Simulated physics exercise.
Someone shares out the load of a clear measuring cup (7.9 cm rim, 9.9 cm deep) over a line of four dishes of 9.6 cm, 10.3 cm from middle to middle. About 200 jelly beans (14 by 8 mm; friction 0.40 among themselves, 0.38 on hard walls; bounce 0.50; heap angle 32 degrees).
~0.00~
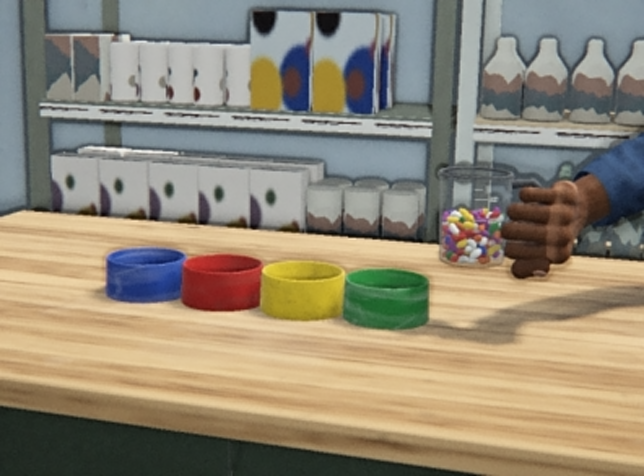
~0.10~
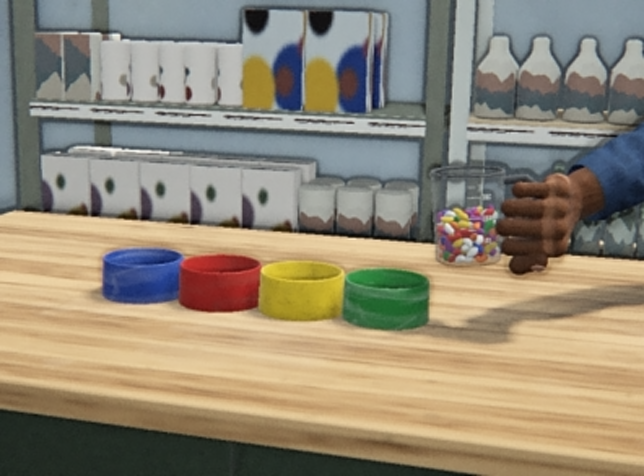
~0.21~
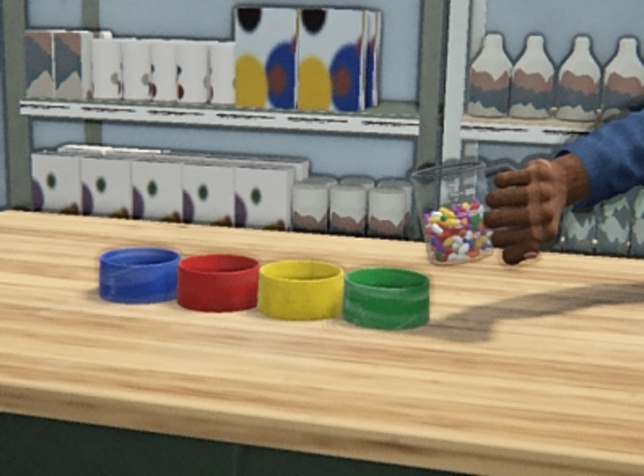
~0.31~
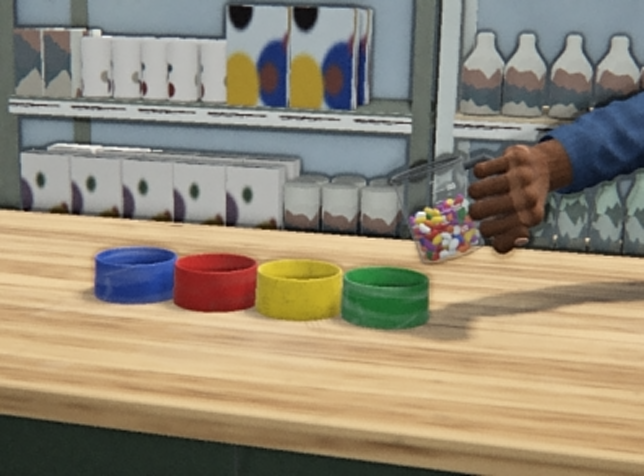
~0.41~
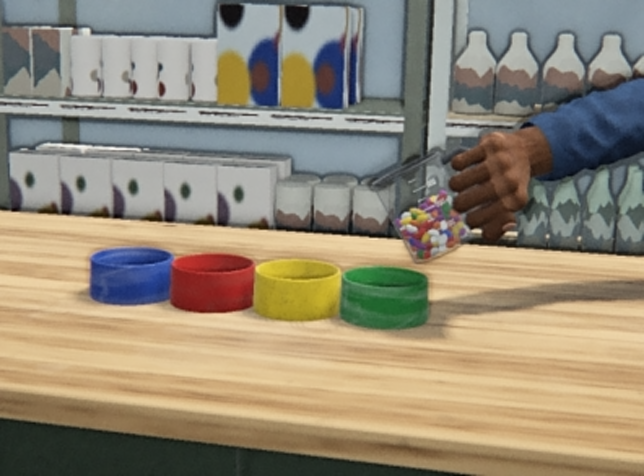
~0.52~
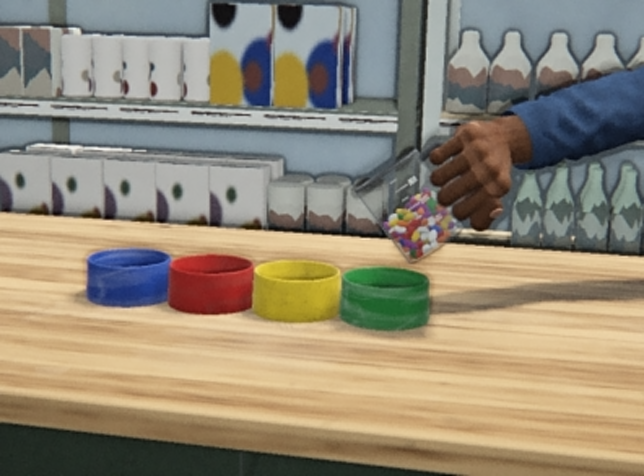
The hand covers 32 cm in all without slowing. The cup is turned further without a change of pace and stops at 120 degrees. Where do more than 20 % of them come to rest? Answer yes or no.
Red: Yes, blue: No, green: No, yellow: No, counter: No.
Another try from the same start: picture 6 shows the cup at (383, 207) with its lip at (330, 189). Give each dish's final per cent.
Red 0; blue 100; green 0; yellow 0.
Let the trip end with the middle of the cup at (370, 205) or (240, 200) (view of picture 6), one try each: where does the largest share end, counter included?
Most goes to: Yellow; red.
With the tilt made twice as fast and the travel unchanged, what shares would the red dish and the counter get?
Red 0; counter 0.
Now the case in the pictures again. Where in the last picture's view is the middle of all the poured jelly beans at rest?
At about (201, 283).
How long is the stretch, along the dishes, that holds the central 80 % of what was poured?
Some 5 cm.
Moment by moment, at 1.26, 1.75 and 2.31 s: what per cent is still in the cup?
About 100, 20, 0.
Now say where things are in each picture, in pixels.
Cup at (474, 217), tilt 0 degrees, lip at (441, 171), moved 0.0 cm; middle of the pieces at (475, 236); green dish at (387, 279); yellow dish at (303, 271); red dish at (223, 264); blue dish at (147, 257), in the first picture.
Cup at (468, 216), tilt 4 degrees, lip at (432, 172), moved 0.7 cm; middle of the pieces at (471, 235), in the second picture.
Cup at (455, 214), tilt 12 degrees, lip at (413, 175), moved 2.3 cm; middle of the pieces at (461, 232), in the third picture.
Cup at (440, 211), tilt 20 degrees, lip at (393, 179), moved 3.9 cm; middle of the pieces at (449, 229), in the fourth picture.
Cup at (425, 209), tilt 29 degrees, lip at (374, 184), moved 5.5 cm; middle of the pieces at (436, 226), in the fifth picture.
Cup at (411, 208), tilt 37 degrees, lip at (357, 191), moved 7.1 cm; middle of the pieces at (425, 223); green dish at (386, 278); yellow dish at (297, 271); red dish at (212, 265); blue dish at (130, 258). Its pace works out near 80 degrees a second; the hand travels 16 cm a second, in the sixth picture.
Then, at 1.26 s, tilt 97 degrees; cup holds 100 %.
Then, at 1.75 s, tilt 120 degrees; cup holds 20 %, red 80 %.
After 2.31 s, tilt 120 degrees; cup holds 0 %, red 95 %.
At rest (2.7 s), red 95 %, blue 0 %, green 0 %, yellow 0 %, counter 5 %.
